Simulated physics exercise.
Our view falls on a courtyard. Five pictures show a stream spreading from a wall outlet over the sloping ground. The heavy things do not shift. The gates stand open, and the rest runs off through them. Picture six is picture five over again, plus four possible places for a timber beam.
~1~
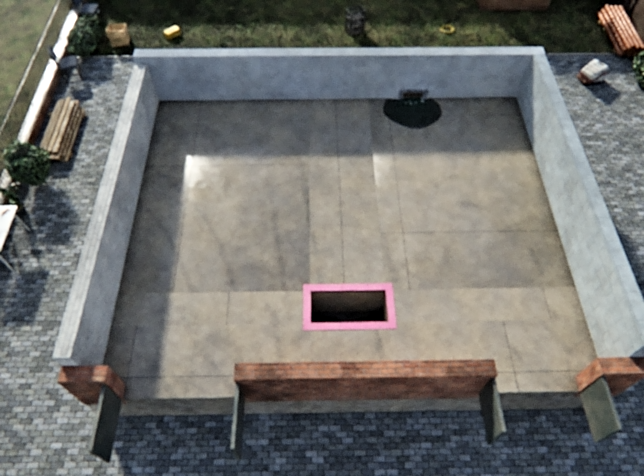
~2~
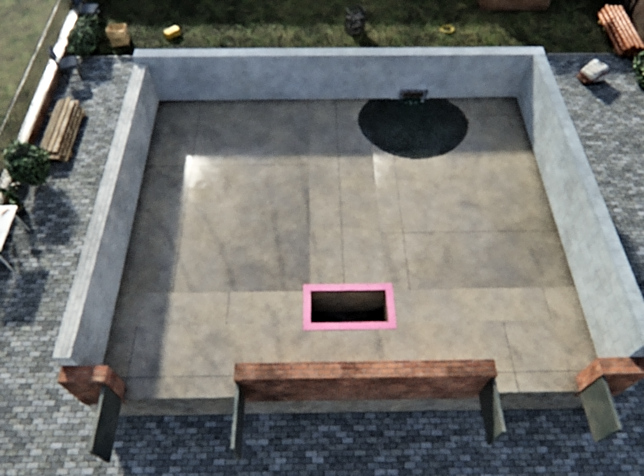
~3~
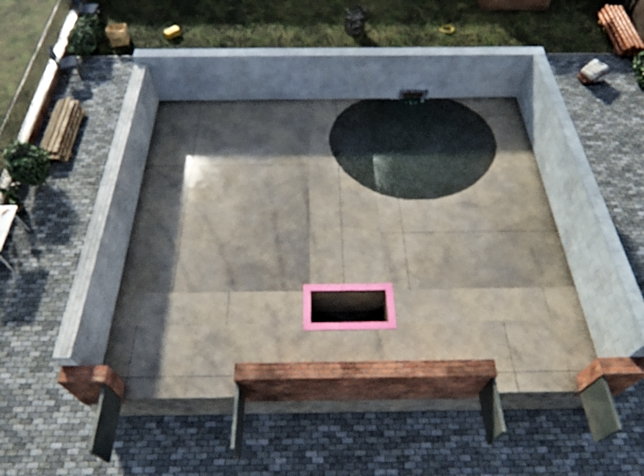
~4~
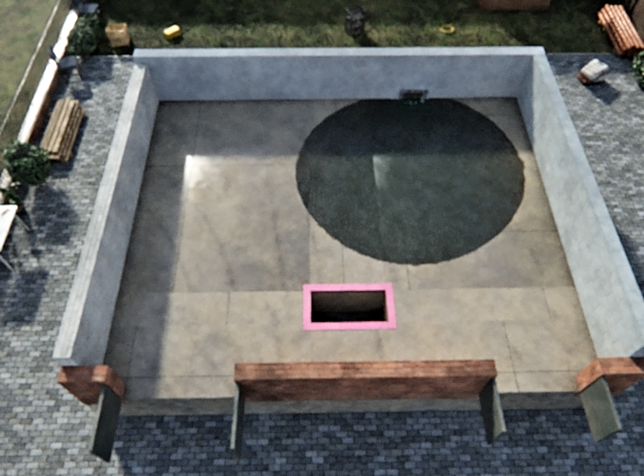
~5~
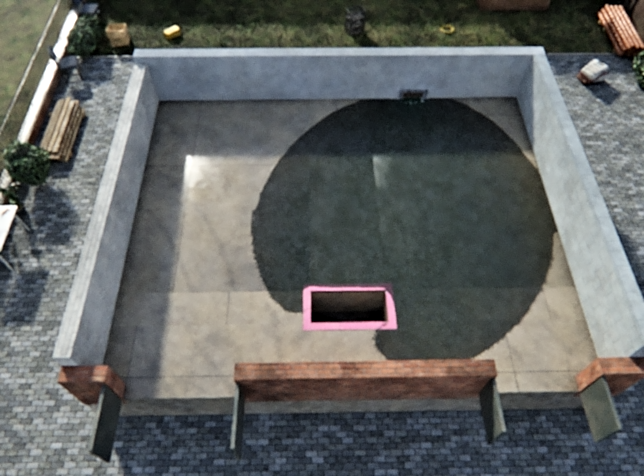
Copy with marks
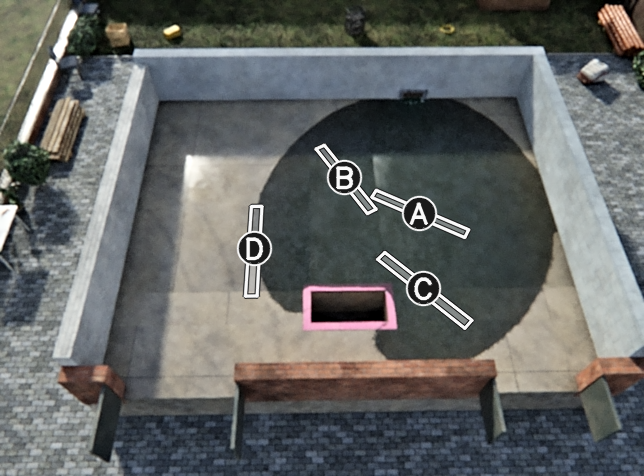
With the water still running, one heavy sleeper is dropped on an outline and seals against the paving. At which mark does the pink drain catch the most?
The answer is spot D.
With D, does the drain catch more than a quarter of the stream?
Yes, it does.
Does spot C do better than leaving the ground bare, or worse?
Spot C is worse.
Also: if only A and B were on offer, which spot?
That would be B.
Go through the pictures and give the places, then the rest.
In the first picture, outfall at (413, 94); pink drain at (349, 306); open gate at (184, 383); open gate at (528, 377); front seen at (425, 123), 2 % of the ground wet; pink drain still dry.
In the second picture, front seen at (398, 153), 6 % of the ground wet; pink drain still dry.
In the third picture, front seen at (404, 195), 14 % of the ground wet; pink drain still dry.
In the fourth picture, front seen at (361, 251), 27 % of the ground wet; pink drain still dry.
In the fifth picture, front seen at (477, 337), 44 % of the ground wet; pink drain taking water.
On the marked copy, A from (373, 193) to (466, 233); B from (320, 147) to (371, 211); C from (381, 255) to (468, 324); D from (251, 296) to (256, 206).
If A is chosen, about 19 % of the stream goes into the pink drain, about 79 % out by the gates.
If B is chosen, about 28 % of the stream goes into the pink drain, about 70 % out by the gates.
If C is chosen, about 27 % of the stream goes into the pink drain, about 71 % out by the gates.
If D is chosen, about 42 % of the stream goes into the pink drain, about 56 % out by the gates.
